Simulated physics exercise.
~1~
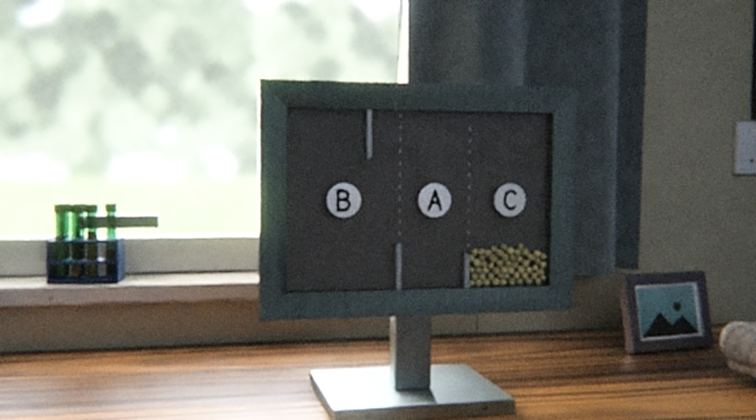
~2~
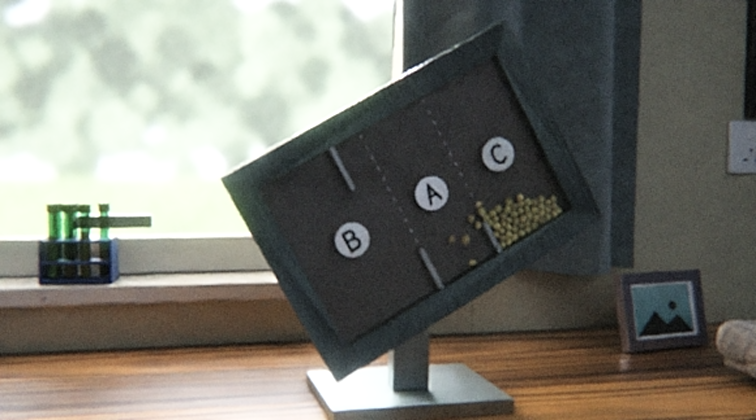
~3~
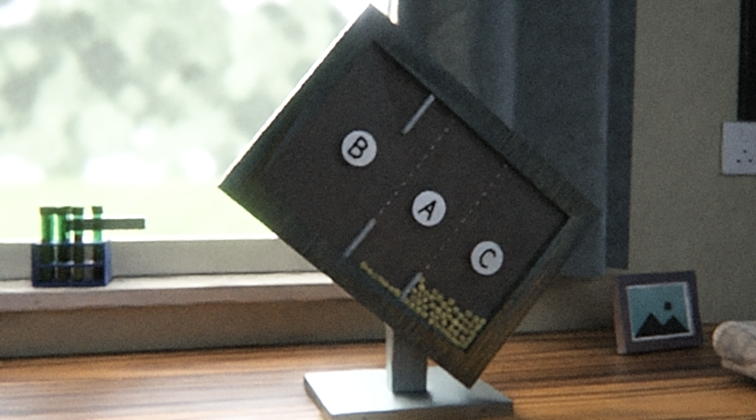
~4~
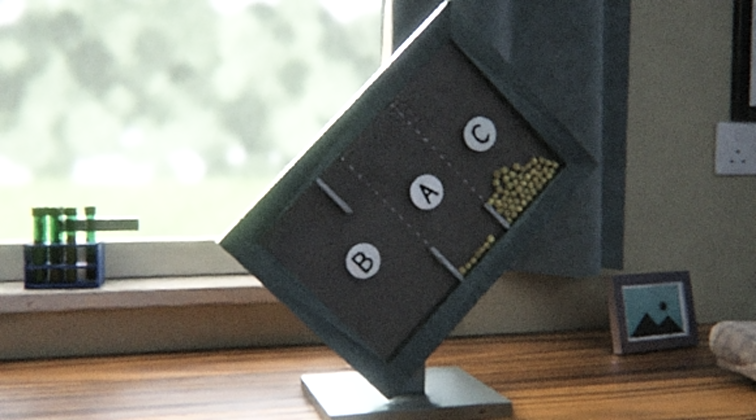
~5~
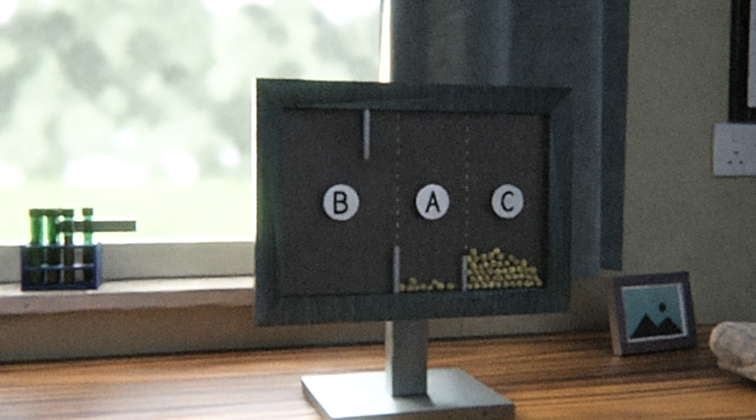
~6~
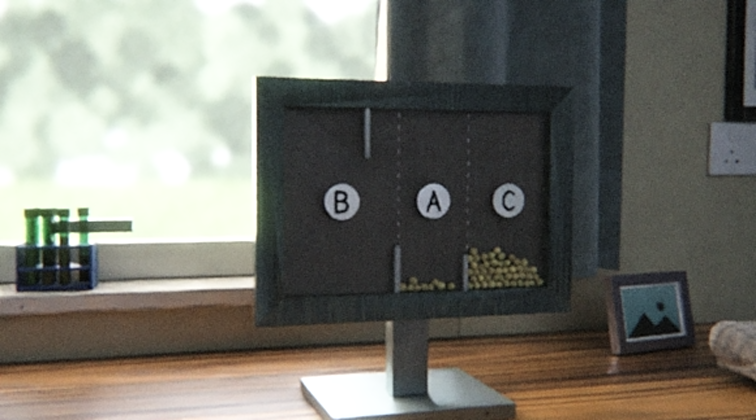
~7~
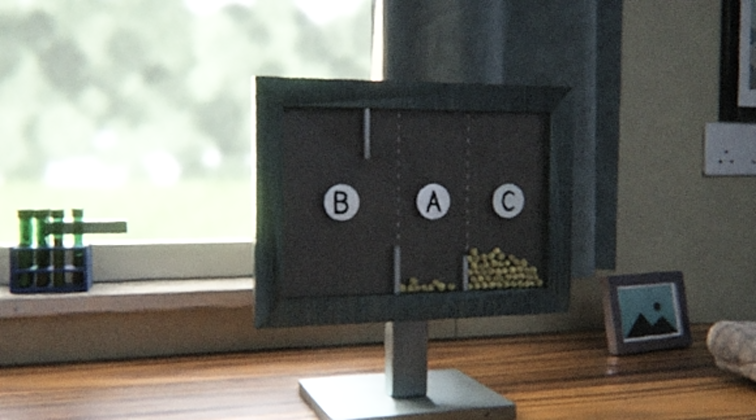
A shallow, upright box with a dark grey-green frame stands on a pale stand on a wooden desk, seen from the front, with small yellow beads heaped at the lower right beneath the letter C. Behind it are a bright window and a blue-grey curtain, with green tubes in a blue rack to the left and a small mountain picture to the right. The box tilts anticlockwise, and a few beads spill into the middle strip, A. It swings clockwise past level, then steeply anticlockwise again. Finally it returns to level and rests, most beads still under C, a few under A and none under B.
